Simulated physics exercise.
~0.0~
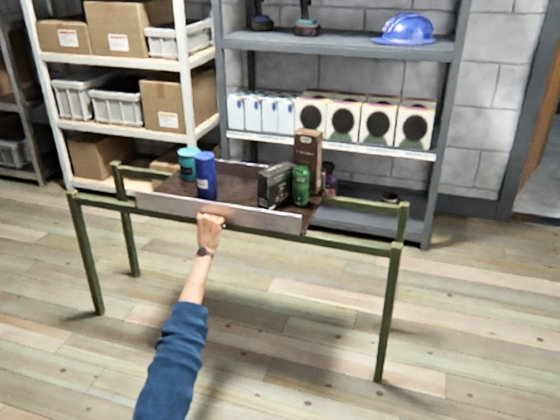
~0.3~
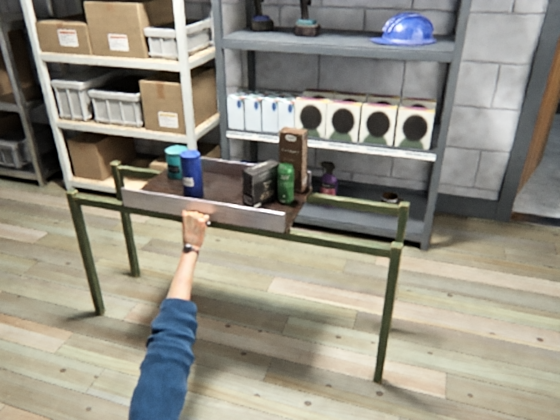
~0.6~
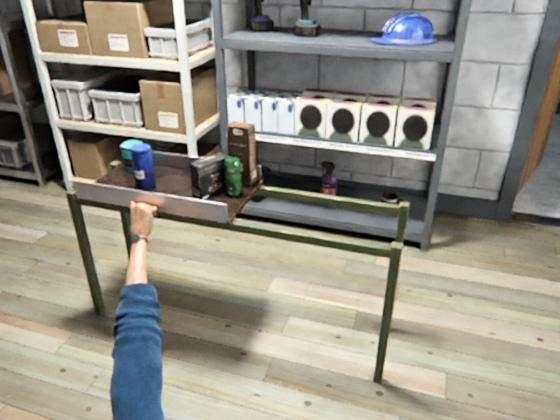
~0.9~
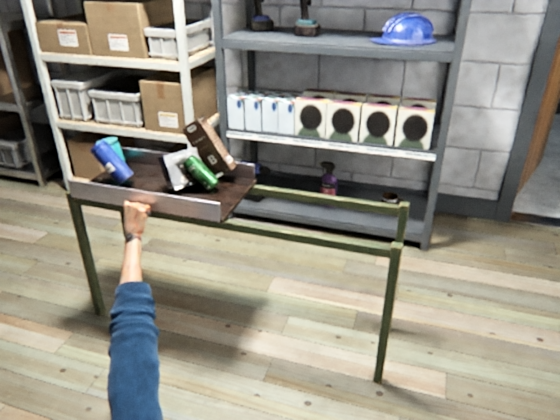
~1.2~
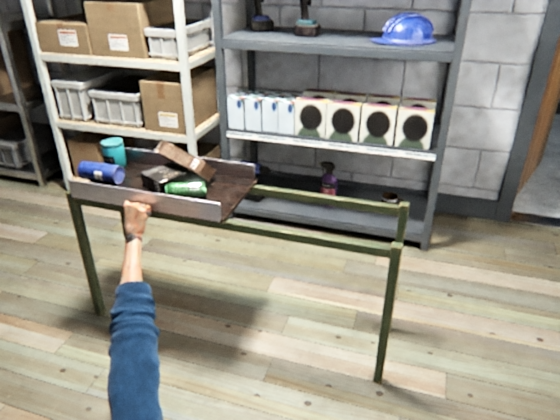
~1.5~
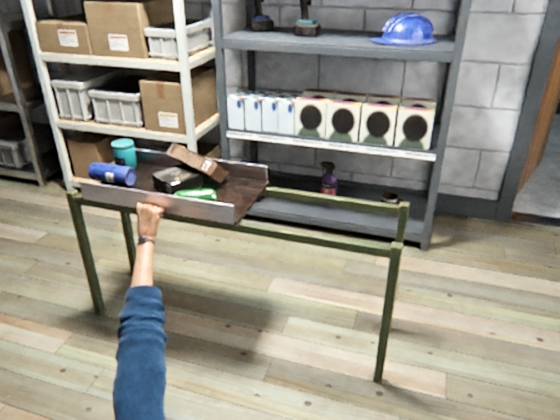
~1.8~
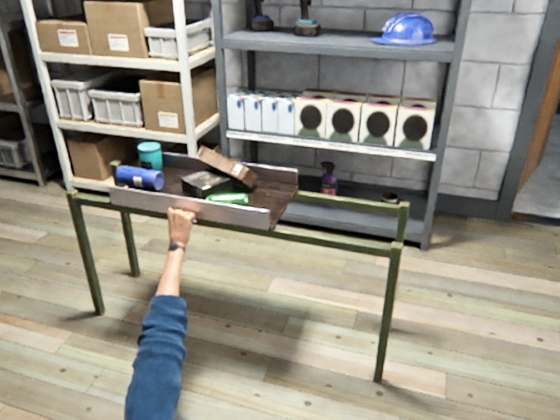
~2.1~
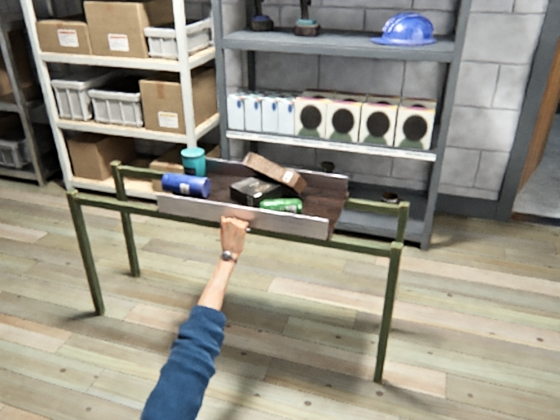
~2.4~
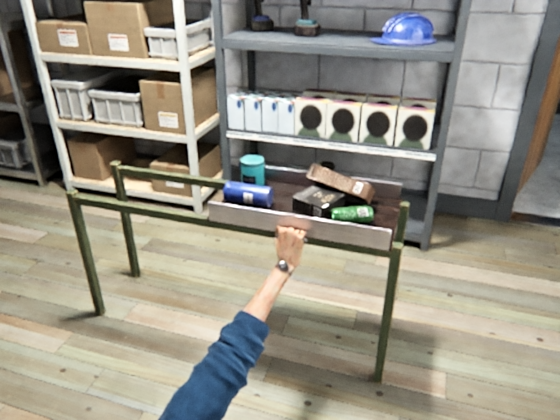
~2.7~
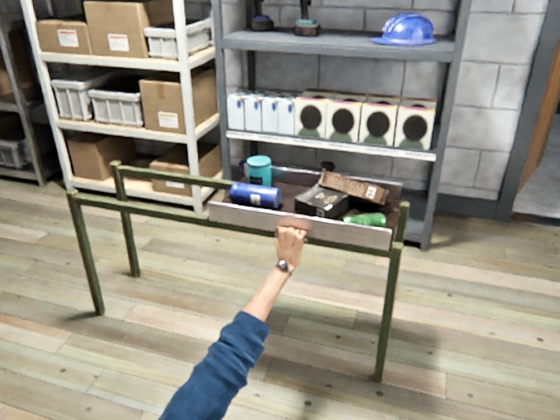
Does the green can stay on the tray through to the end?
Yes, the green can tips over at the left end but remains on the tray, lying on its side.
A tray pushed left by a hand stops, toppling most items, then slides right.
